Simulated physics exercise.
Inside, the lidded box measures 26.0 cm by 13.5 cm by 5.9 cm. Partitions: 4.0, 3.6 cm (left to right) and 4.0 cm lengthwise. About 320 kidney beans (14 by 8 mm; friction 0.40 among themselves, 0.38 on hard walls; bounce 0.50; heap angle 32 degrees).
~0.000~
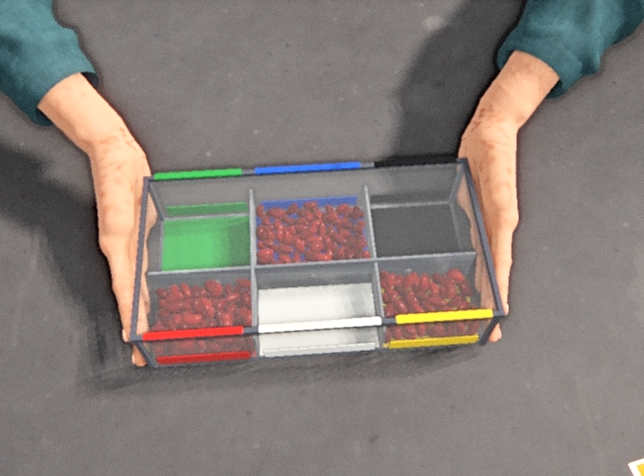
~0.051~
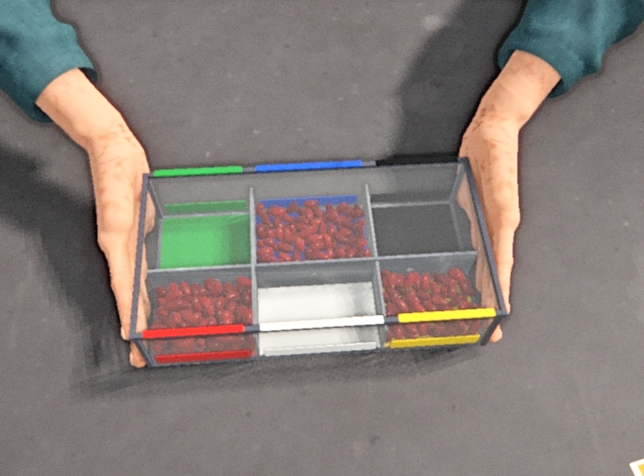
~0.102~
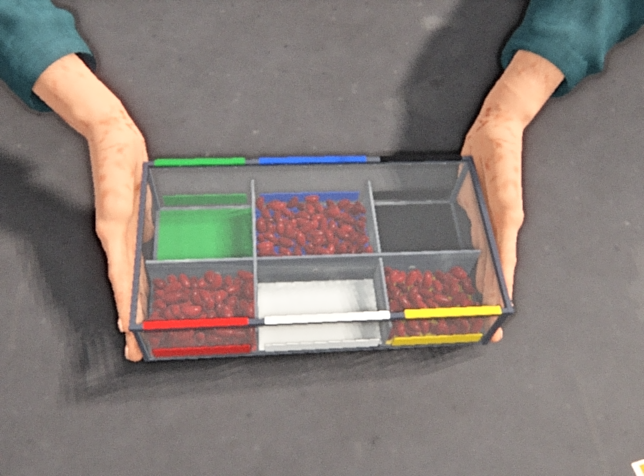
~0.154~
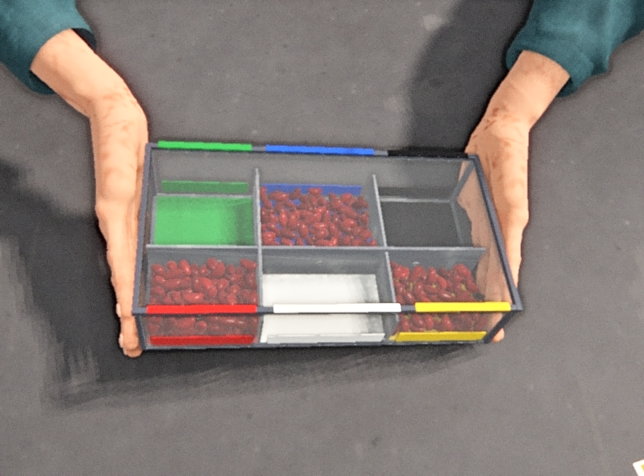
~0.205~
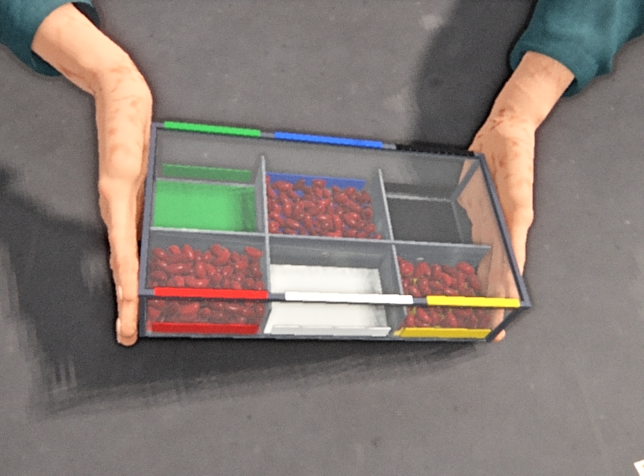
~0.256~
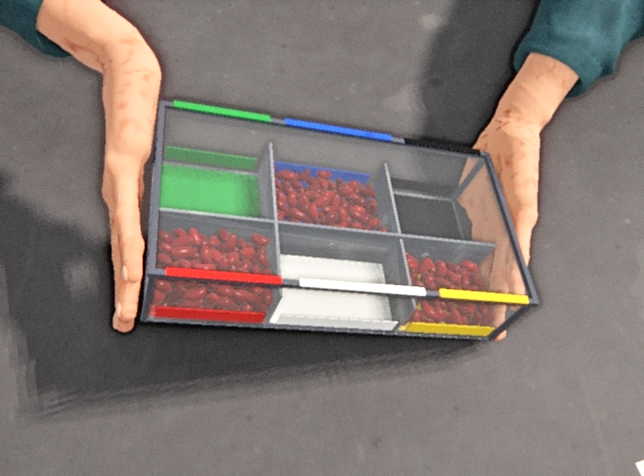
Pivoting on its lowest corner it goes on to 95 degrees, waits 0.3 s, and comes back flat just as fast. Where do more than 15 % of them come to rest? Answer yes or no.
Red compartment: No; blue compartment: No; green compartment: No; yellow compartment: Yes; white compartment: No; black compartment: Yes.
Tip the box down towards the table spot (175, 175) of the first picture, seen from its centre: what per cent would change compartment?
Some 45 per cent.
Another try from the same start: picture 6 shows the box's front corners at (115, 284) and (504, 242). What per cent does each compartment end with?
Red 15; blue 40; green 25; yellow 10; white 0; black 10.
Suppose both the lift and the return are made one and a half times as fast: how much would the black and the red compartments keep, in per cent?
Then: Black 40, red 15.
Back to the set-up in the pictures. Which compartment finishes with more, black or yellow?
It is the black one.
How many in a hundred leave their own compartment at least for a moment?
Roughly 55 per cent.
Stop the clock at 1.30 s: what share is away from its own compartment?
About 40 per cent.
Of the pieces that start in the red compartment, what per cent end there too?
Roughly 20 per cent.
After 1.30 s, tilt 95 degrees; red 20 %, blue 15 %, yellow 30 %, white 5 %, black 30 %.
After 1.99 s, tilt 49 degrees; red 10 %, blue 10 %, yellow 35 %, black 45 %.
After 2.72 s, tilt 0 degrees; red 10 %, blue 10 %, yellow 35 %, black 45 %.
At rest (3.2 s), red 10 %, blue 10 %, green 0 %, yellow 35 %, white 0 %, black 45 %.
